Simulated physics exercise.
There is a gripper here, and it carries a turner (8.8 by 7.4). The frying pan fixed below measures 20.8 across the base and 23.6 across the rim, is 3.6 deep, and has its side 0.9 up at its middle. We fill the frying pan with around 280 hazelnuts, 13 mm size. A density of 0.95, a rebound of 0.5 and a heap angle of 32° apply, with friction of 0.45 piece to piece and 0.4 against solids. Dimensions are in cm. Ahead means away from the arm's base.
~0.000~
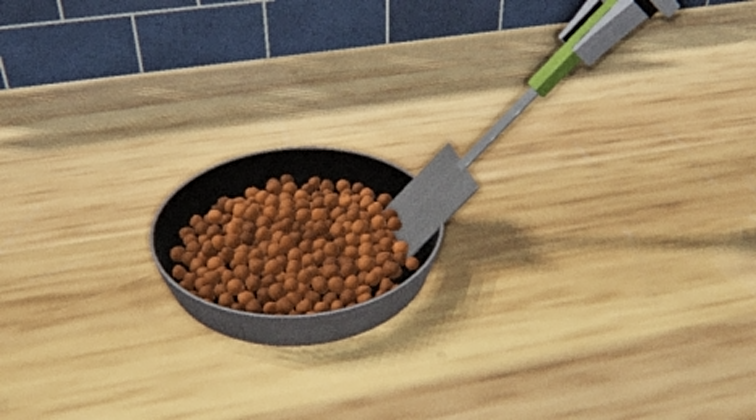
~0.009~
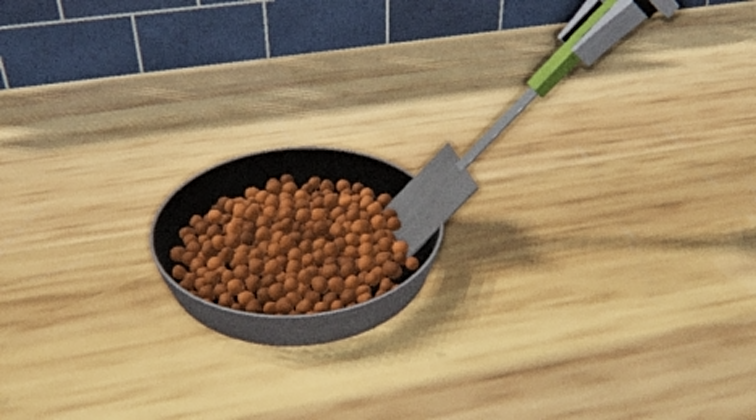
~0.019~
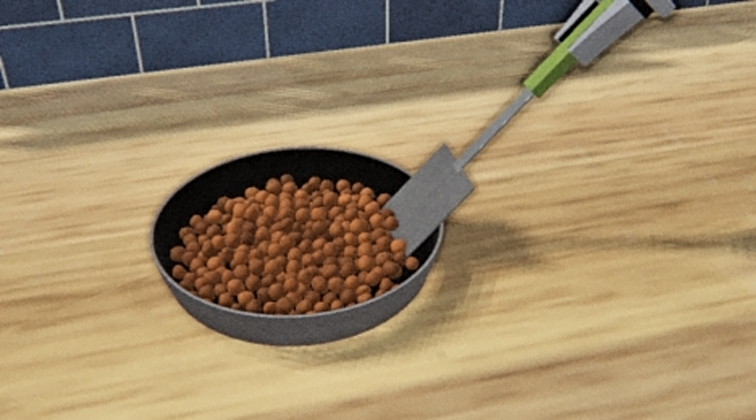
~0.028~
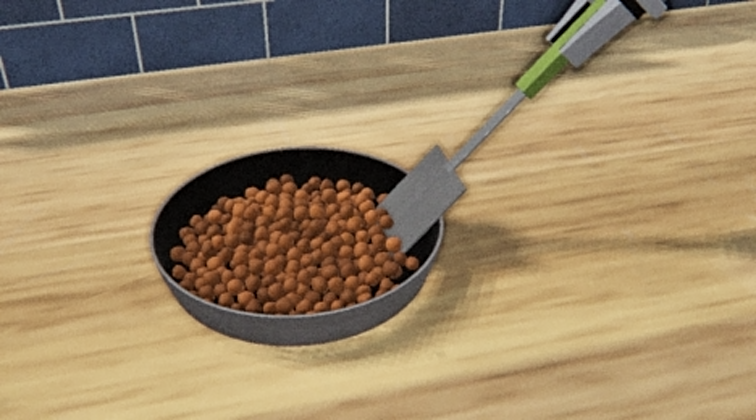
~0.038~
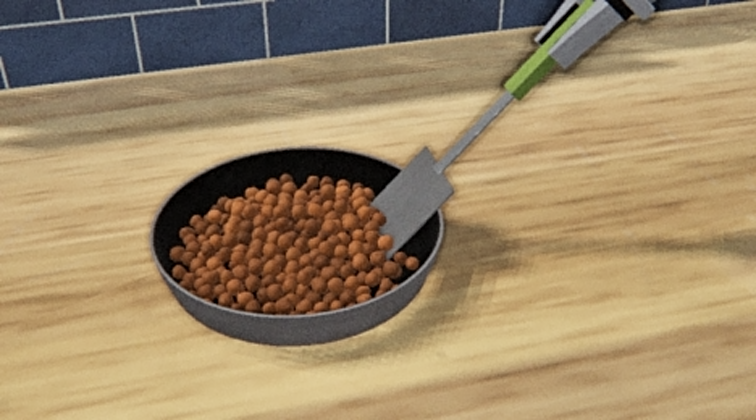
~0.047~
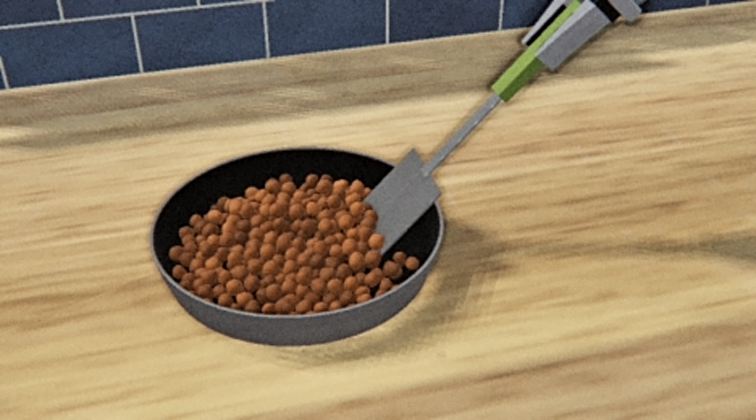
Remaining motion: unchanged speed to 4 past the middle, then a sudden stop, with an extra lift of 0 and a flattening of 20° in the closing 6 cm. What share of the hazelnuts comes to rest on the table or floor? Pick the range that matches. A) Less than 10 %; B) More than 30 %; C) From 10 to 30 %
A, less than 10 %.
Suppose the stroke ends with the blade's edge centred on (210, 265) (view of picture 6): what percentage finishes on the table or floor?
The share ending on the table or floor is about 5 per cent.
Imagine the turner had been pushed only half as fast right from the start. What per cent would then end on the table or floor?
Estimate: Near 0 %.
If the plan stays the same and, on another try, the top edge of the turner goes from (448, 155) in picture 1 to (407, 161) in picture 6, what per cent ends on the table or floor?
I'd put it at roughly 5 per cent.
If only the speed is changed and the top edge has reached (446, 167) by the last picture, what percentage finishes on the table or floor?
Roughly 0 per cent.
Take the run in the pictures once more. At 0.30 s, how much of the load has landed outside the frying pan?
Fraction noted: Close to 0 per cent.
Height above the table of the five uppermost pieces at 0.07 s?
I'd put them at about 5 centimetres above the table.
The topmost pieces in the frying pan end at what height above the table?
It reaches about 4.0 cm.
By 0.07 s, sloping 45°, highest piece 5 above the table; 280 in the frying pan.
By 0.09 s, sloping 38°, highest piece 6 above the table; 280 in the frying pan.
By 0.30 s, sloping 26°, highest piece 4 above the table; 280 in the frying pan.
By 1.35 s, sloping 26°, highest piece 4 above the table; 280 in the frying pan.
Final count, 280 in the frying pan. That is 0 % on the table or floor.
